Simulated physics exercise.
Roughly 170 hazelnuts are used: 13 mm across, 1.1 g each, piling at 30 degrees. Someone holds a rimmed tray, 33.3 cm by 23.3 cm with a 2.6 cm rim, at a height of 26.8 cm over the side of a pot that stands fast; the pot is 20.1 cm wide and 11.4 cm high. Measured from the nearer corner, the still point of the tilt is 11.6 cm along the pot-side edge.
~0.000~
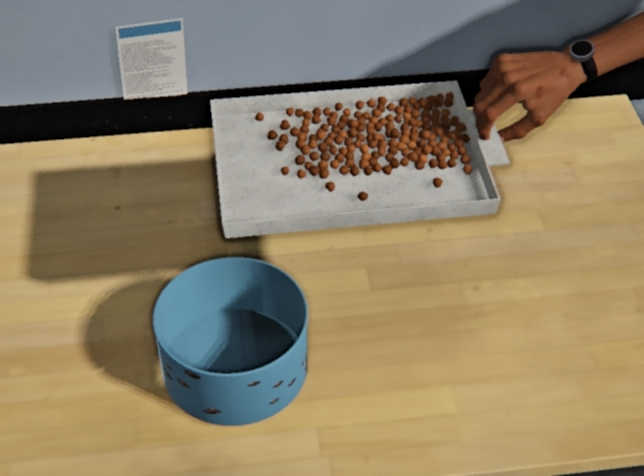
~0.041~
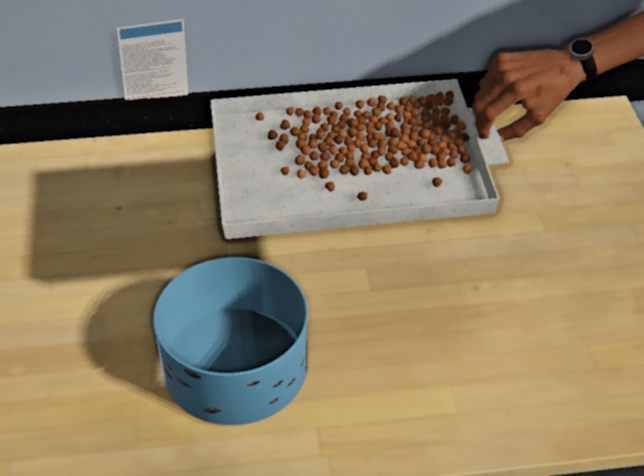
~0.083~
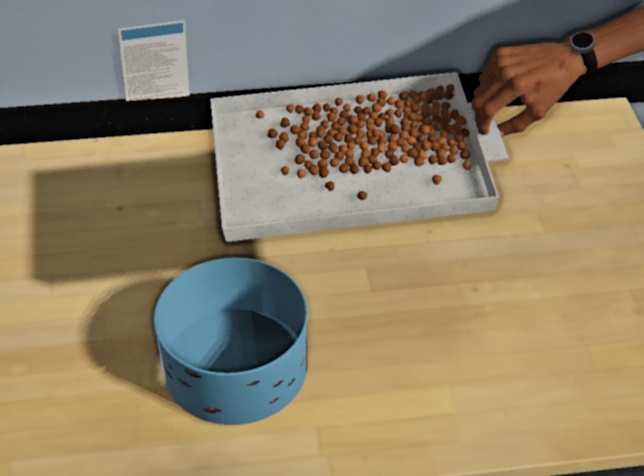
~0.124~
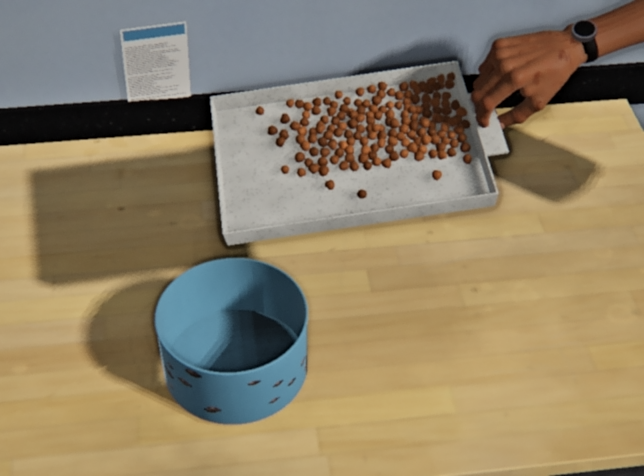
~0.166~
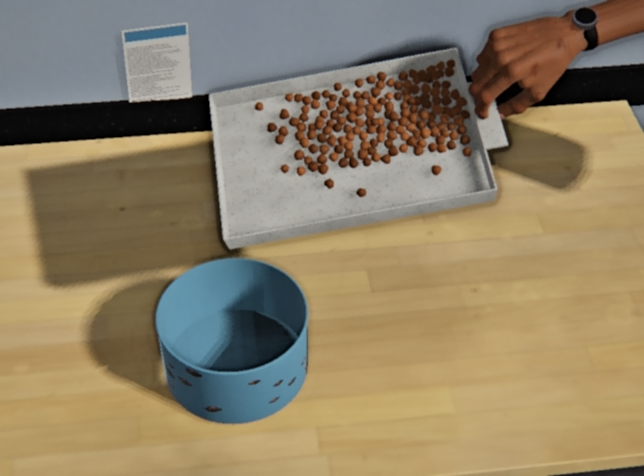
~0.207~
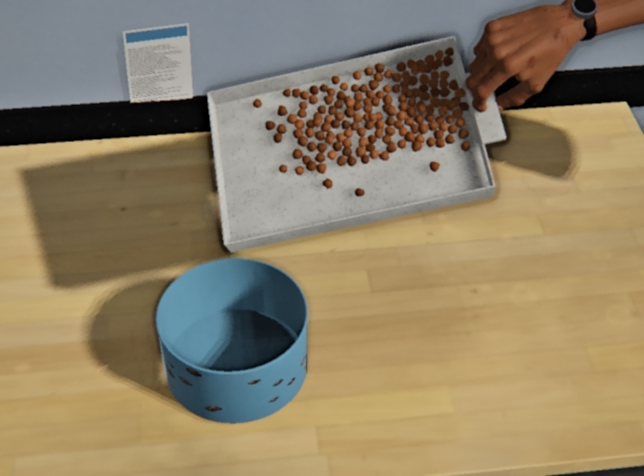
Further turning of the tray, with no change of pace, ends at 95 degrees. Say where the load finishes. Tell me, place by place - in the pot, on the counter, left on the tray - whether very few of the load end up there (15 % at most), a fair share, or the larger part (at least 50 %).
Pot - the larger part, counter - very few, tray - very few.
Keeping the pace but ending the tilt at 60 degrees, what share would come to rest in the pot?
Around 40 %, I reckon.
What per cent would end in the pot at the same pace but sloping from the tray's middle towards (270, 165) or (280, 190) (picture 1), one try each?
Some 10 and 70 per cent.
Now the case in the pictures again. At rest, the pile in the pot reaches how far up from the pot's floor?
Top level: Approx. 2.5 cm.
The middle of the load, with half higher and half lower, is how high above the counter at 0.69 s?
Height: Around 22 cm.
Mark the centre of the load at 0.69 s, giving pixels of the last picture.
By then the middle of the load sits around (264, 250).
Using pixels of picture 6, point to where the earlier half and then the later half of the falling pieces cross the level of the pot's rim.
Around (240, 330), then around (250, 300).
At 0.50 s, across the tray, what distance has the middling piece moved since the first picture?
Displacement on the tray: Roughly 12 cm.
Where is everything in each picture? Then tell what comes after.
The first picture shows tray tilt 0 degrees, front corners at (225, 222) and (497, 198); middle of the pieces at (381, 139); pot at (231, 313).
The second picture shows tray tilt 1 degrees, front corners at (225, 223) and (497, 198); middle of the pieces at (381, 138).
The third picture shows tray tilt 4 degrees, front corners at (225, 227) and (496, 196), lowest corner left front; middle of the pieces at (381, 135).
The fourth picture shows tray tilt 8 degrees, front corners at (225, 232) and (495, 192), lowest corner left front; middle of the pieces at (381, 129).
The fifth picture shows tray tilt 14 degrees, front corners at (226, 237) and (494, 188), lowest corner left front; middle of the pieces at (380, 122).
The sixth picture shows tray tilt 19 degrees, front corners at (226, 242) and (492, 185), lowest corner left front; middle of the pieces at (378, 117); pot at (232, 313). Its pace works out near 130 degrees a second.
Then, at 0.50 s, tilt 57 degrees; the tray holds 100 %, the pot 0 %.
After 0.69 s, tilt 81 degrees; the tray holds 75 %, the pot 0 %.
Then, at 1.01 s, tilt 95 degrees; the tray holds 15 %, the pot 80 %.
At rest (2.5 s), pot 95 %, counter 5 %, tray 0 %.
